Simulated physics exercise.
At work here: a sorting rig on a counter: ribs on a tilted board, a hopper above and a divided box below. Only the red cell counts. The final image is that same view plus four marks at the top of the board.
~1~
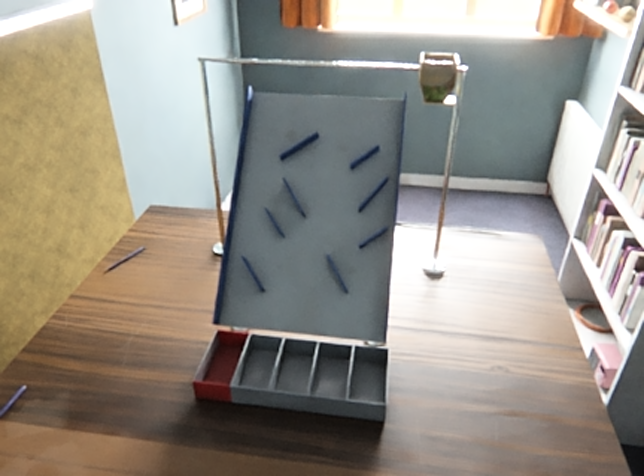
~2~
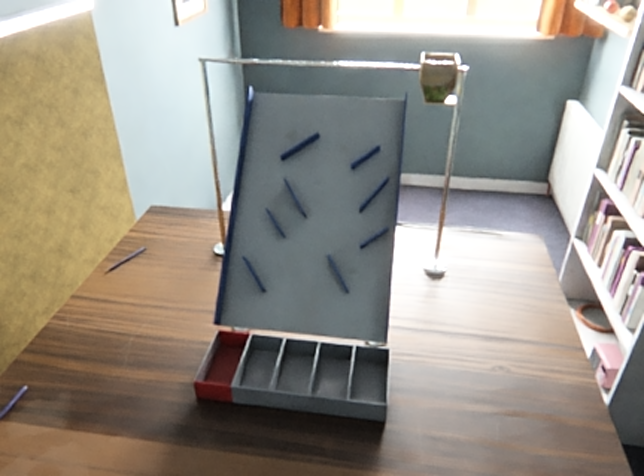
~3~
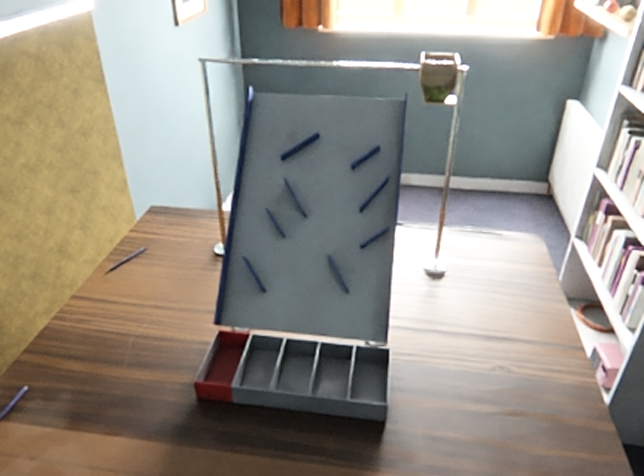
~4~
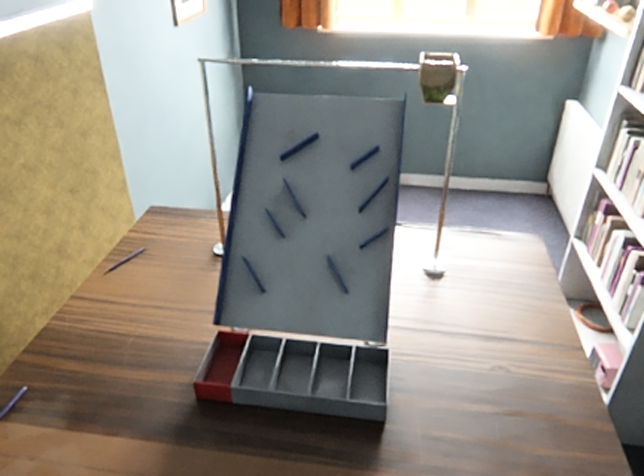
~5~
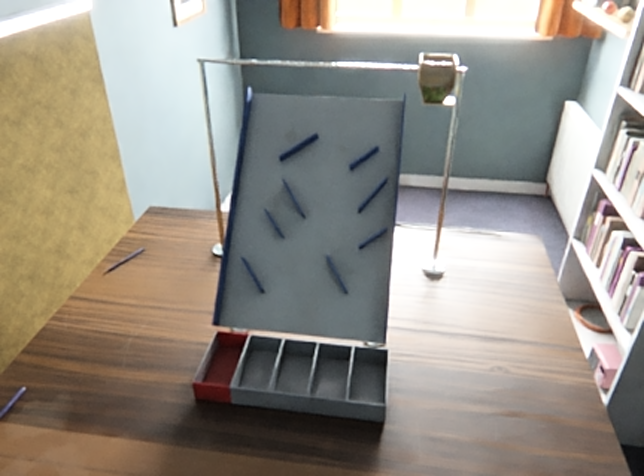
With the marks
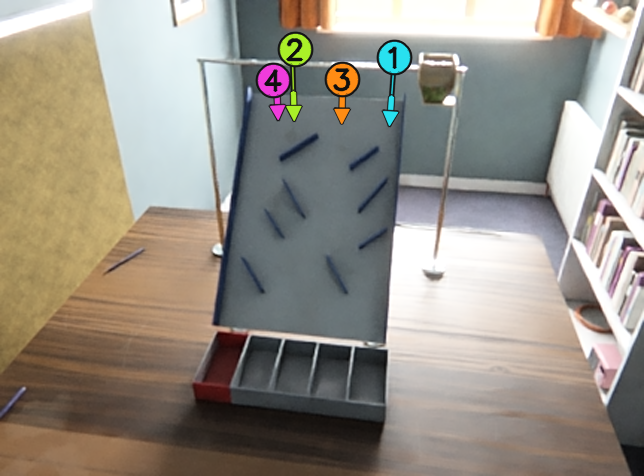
The clip opens on a tilted grey board with dark blue ribs, standing on a wooden table above a divided box whose leftmost cell is red. A small container sits at the upper right on a metal crossbar. Nothing visibly moves from start to end, and no one appears.
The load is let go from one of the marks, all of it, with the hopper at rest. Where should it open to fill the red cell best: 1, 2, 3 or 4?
2.
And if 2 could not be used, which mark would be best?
4 it is.
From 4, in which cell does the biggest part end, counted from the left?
The first from the left.
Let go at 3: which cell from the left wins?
The third.
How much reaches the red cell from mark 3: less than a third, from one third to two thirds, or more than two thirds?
Mark 3 gives less than a third.
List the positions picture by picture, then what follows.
Hopper at (436, 92), dried peas, door shut, in the first picture.
Ribs (280, 156) to (318, 132), (351, 165) to (380, 145), (284, 178) to (304, 214), in the second picture.
Ribs (360, 208) to (388, 177), (266, 208) to (283, 235), (360, 246) to (389, 226), in the third picture.
Ribs (242, 257) to (262, 290), (328, 255) to (347, 292), in the fourth picture.
Red cell at (212, 391), number 1 of 5 from the left, in the fifth picture.
On the marked copy, mark 1 meets the board at (389, 120); mark 2 meets the board at (294, 115); mark 3 meets the board at (341, 118); mark 4 meets the board at (277, 114).
For mark 1, a stray few in the red cell, most in other cells, a small part outside the box.
For mark 2, most in the red cell, a small part in other cells, a small part outside the box.
For mark 3, a stray few in the red cell, most in other cells, a small part outside the box.
For mark 4, about half in the red cell, about a third in other cells, a small part outside the box.
